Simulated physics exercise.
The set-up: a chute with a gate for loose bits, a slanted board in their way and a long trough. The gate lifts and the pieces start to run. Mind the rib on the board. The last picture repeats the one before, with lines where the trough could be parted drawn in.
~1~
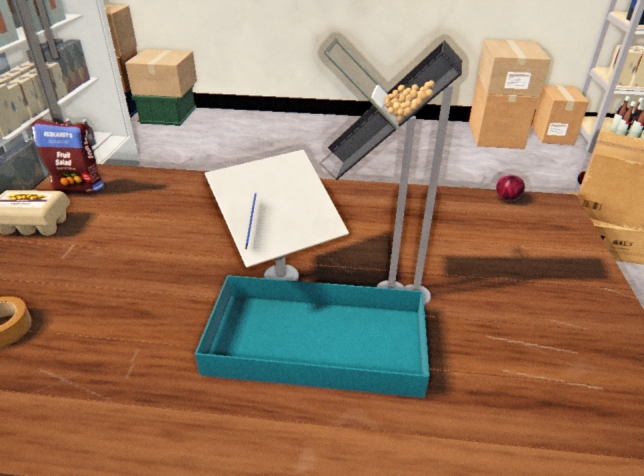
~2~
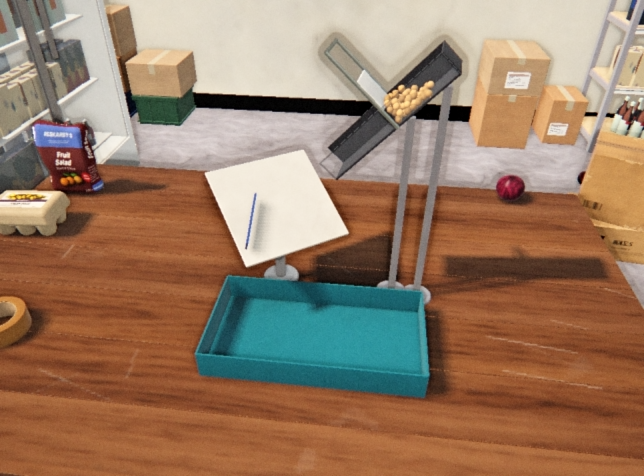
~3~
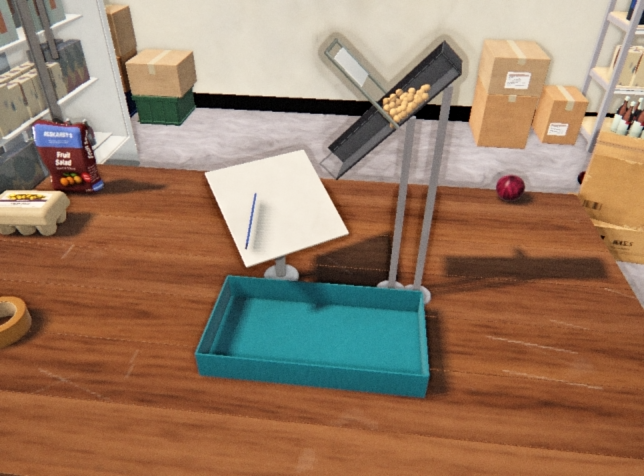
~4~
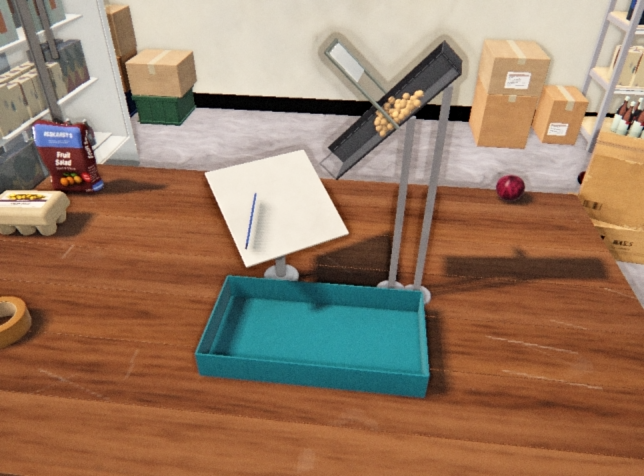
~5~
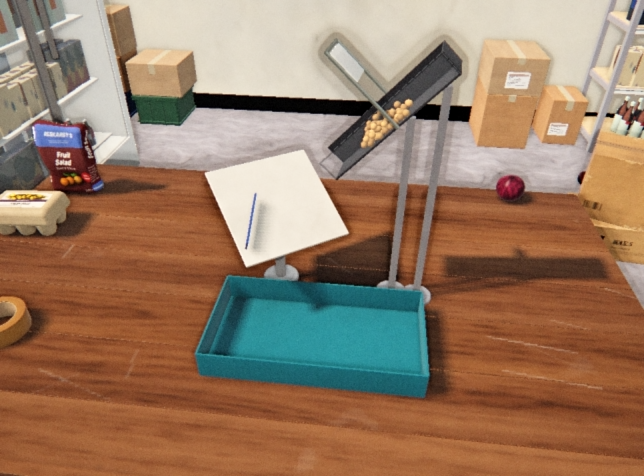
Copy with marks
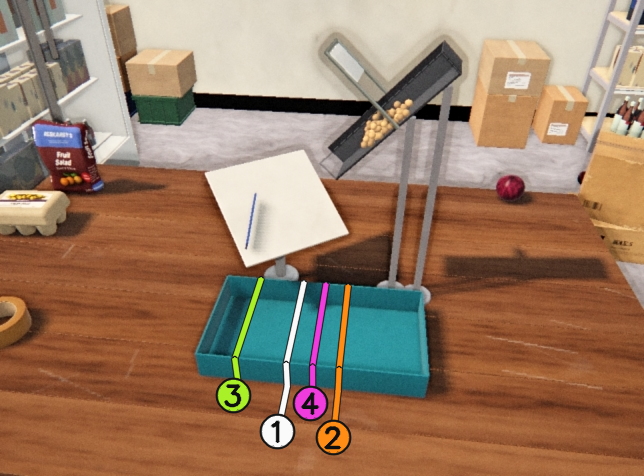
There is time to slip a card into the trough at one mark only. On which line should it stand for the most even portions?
Line 1.
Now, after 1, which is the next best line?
Line 4.
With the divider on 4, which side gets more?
The left side.
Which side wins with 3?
More lands on the right.
On the marked copy, line 1 crosses the front rim at (286, 362); line 2 crosses the front rim at (339, 368); line 3 crosses the front rim at (235, 358); line 4 crosses the front rim at (312, 365).
If 1 is chosen, of what is caught, roughly half on the left of the divider, roughly half on the right.
If 2 is chosen, of what is caught, almost all on the left of the divider, about a tenth on the right.
If 3 is chosen, of what is caught, just a few on the left of the divider, almost all on the right.
If 4 is chosen, of what is caught, the larger part on the left of the divider, roughly a quarter on the right.
